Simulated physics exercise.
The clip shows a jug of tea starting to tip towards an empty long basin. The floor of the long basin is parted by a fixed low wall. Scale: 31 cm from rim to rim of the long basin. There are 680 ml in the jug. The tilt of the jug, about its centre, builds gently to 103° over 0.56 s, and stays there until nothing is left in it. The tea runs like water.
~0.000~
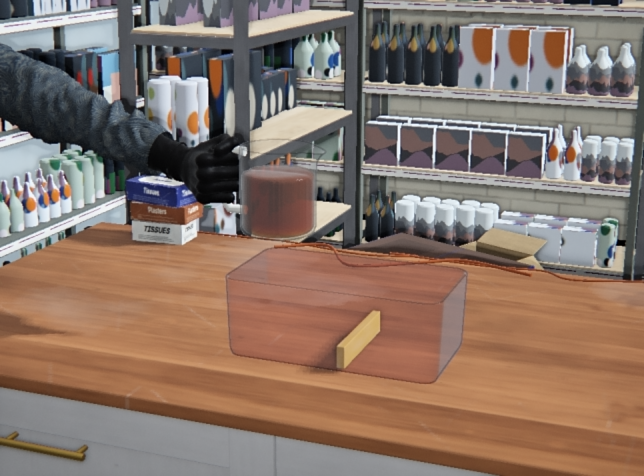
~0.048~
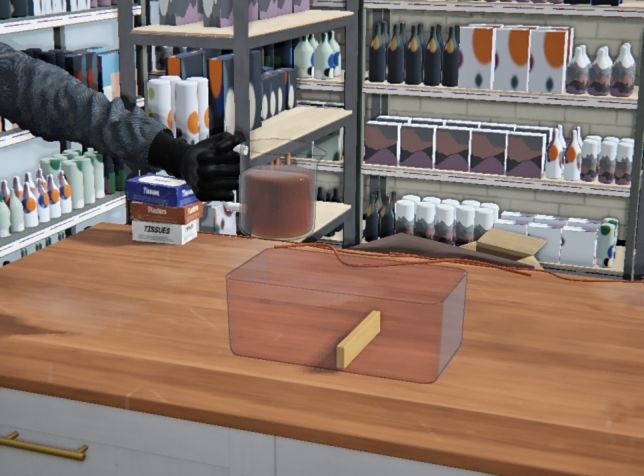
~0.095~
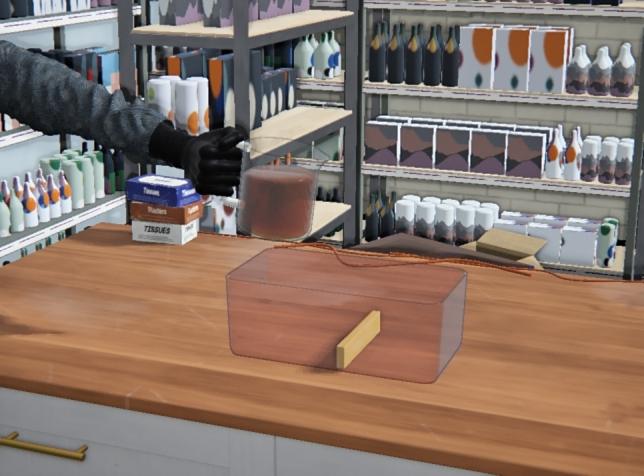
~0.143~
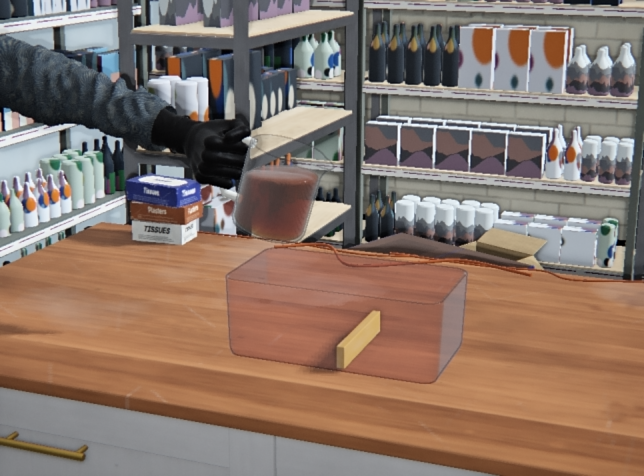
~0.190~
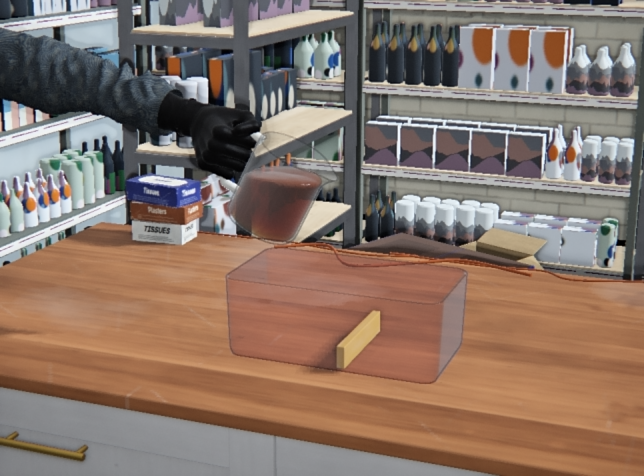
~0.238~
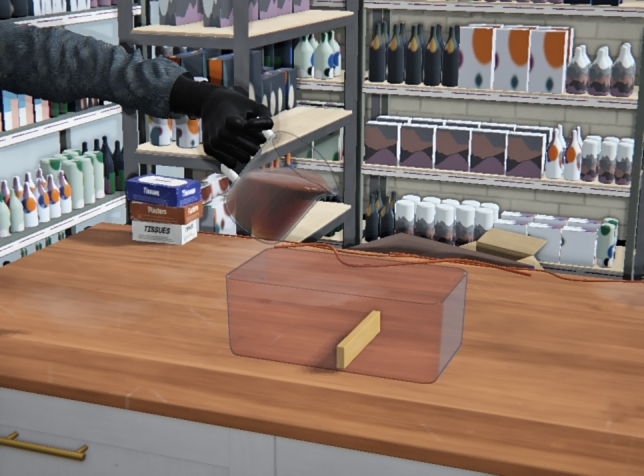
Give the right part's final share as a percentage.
Roughly 55 per cent is past the wall.
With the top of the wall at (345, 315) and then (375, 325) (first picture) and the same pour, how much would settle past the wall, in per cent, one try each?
First 85, then 10 per cent.
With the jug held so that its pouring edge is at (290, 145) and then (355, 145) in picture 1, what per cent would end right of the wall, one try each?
In turn about 10 and 85 per cent.
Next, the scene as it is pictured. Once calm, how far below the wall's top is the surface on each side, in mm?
Left about 20 mm, right about 12 mm.
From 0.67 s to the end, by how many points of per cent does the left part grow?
Some 18 per cent.
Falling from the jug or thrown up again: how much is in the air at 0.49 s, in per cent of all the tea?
About 22 per cent.
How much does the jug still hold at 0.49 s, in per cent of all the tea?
Near 62 in a hundred.
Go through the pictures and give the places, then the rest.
Tilt 0°; pouring edge (325, 152); surface from (246, 169) to (314, 175); the long basin's rim runs from (247, 263) to (455, 288); the wall's top is at (359, 329), in the first frame.
Tilt 2°; pouring edge (327, 153); surface from (248, 169) to (314, 175), in the second frame.
Tilt 7°; pouring edge (330, 159); surface from (249, 170) to (316, 176), in the third frame.
Tilt 16°; pouring edge (334, 168); surface from (249, 171) to (318, 177), in the fourth frame.
Tilt 27°; pouring edge (338, 180); surface from (244, 180) to (322, 181), in the fifth frame.
Tilt 39°; pouring edge (339, 194); surface from (236, 182) to (330, 187), in the sixth frame.
After 0.49 s the tilt is 99° and 63 per cent is still to pour, 7 is left of the wall and 9 right of it.
After 0.67 s the tilt is 103° and 20 per cent is still to pour, 27 is left of the wall and 42 right of it.
After 0.85 s the tilt is 103° and 5 per cent is still to pour, 36 is left of the wall and 54 right of it.
After 1.06 s the tilt is 103° and 1 per cent is still to pour, 44 is left of the wall and 54 right of it.
In the end 44 per cent lies left of the wall, 55 right of it and 1 outside.
